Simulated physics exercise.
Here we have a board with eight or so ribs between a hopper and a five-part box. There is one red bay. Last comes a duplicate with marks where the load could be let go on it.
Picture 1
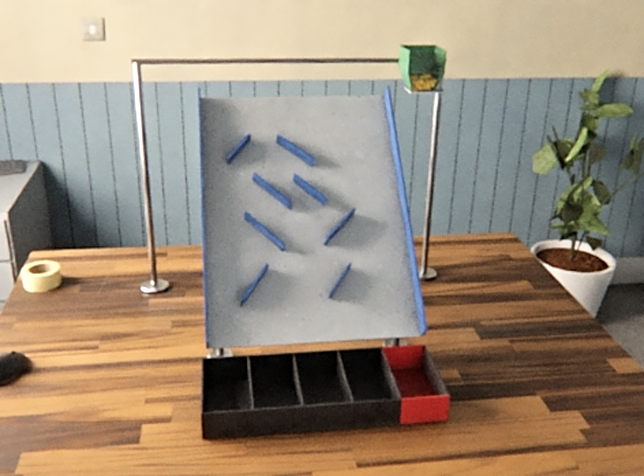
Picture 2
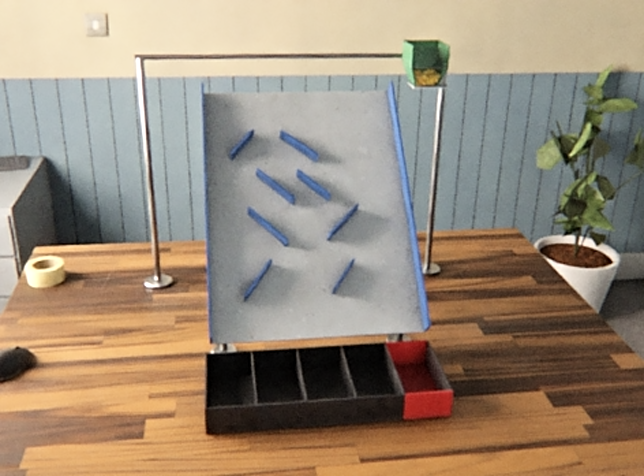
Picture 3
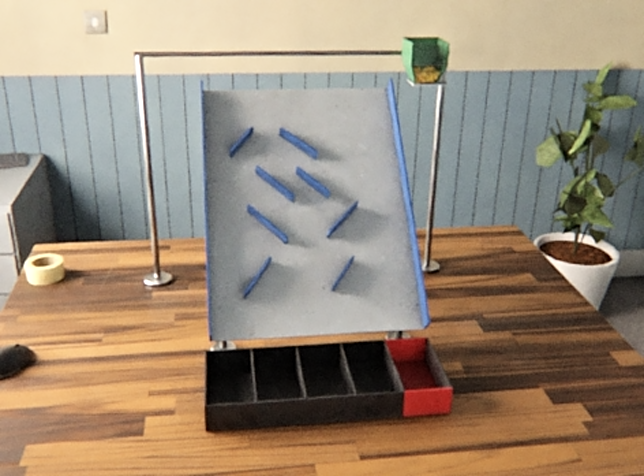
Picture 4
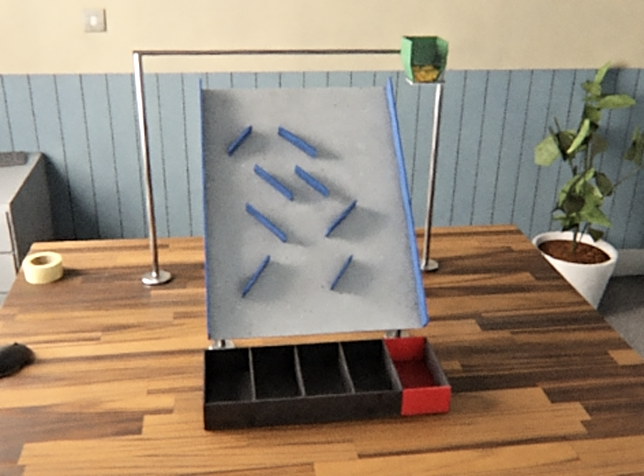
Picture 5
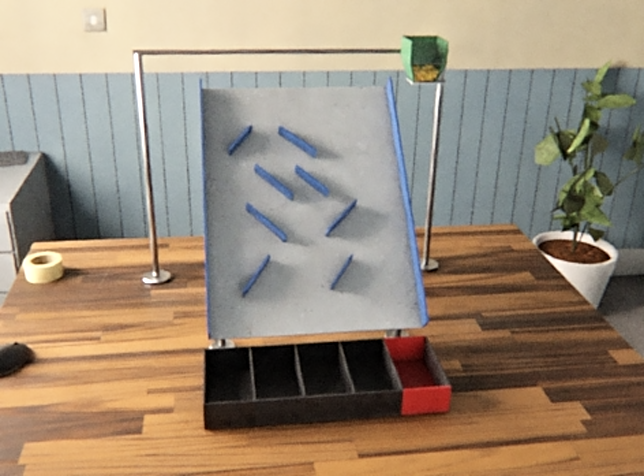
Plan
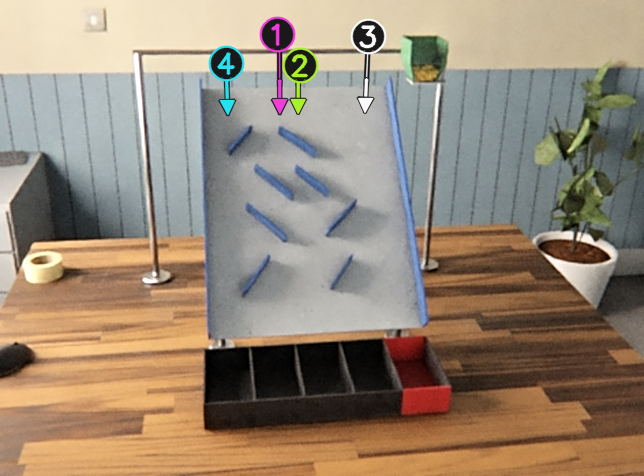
A tilted grey board with blue ribs stands still above a black box with one red bay.
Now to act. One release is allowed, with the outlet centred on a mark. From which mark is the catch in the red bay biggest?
3 is best.
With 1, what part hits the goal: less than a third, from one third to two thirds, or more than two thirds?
It is less than a third.
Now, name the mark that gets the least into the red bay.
It is 4.
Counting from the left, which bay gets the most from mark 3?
The fifth from the left.
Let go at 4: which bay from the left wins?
It is the first one.
On the marked copy, mark 1 meets the board at (279, 108); mark 2 meets the board at (298, 108); mark 3 meets the board at (365, 107); mark 4 meets the board at (227, 109).
If 1 is chosen, roughly a quarter in the red bay, the larger part in other bays, just a few outside the box.
If 2 is chosen, about a tenth in the red bay, the larger part in other bays, just a few outside the box.
If 3 is chosen, roughly two thirds in the red bay, roughly a third in other bays, just a few outside the box.
If 4 is chosen, not one piece in the red bay, almost all in other bays, about a tenth outside the box.
